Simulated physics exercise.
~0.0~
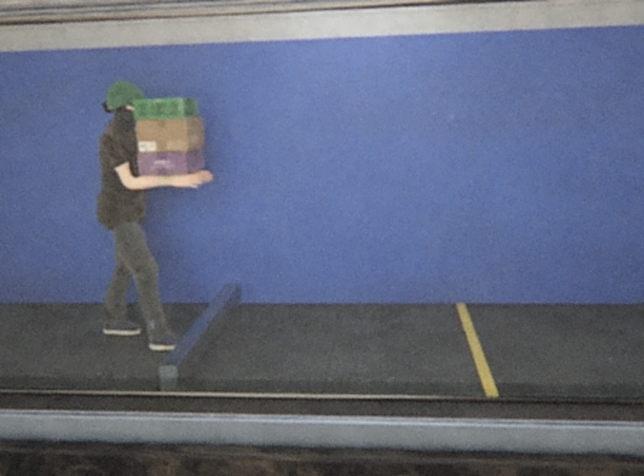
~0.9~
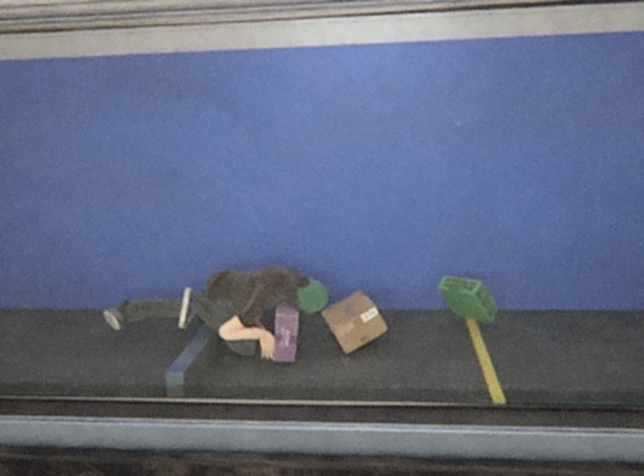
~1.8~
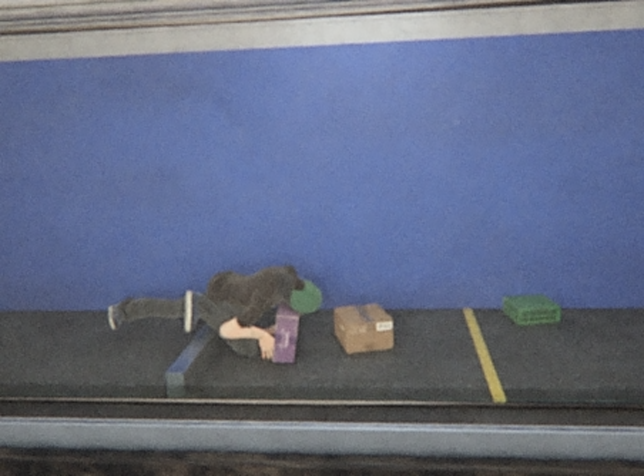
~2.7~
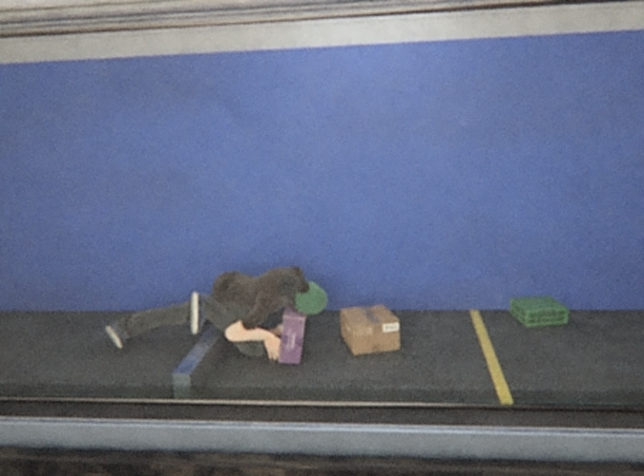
A porter in a green cap and dark clothes stands at the left behind a low blue rail, holding a green crate, a brown carton and a purple carton in a stack. Seen from the side by a slightly swaying camera, the grey floor runs before a blue wall, with a yellow line to the right. The porter pitches forward over the rail, and the load scatters rightward. The purple carton ends upright by the porter's hands, while the brown carton tumbles and settles short of the line. The green crate flies farthest and comes to rest beyond it, the porter sprawled face down across the rail.
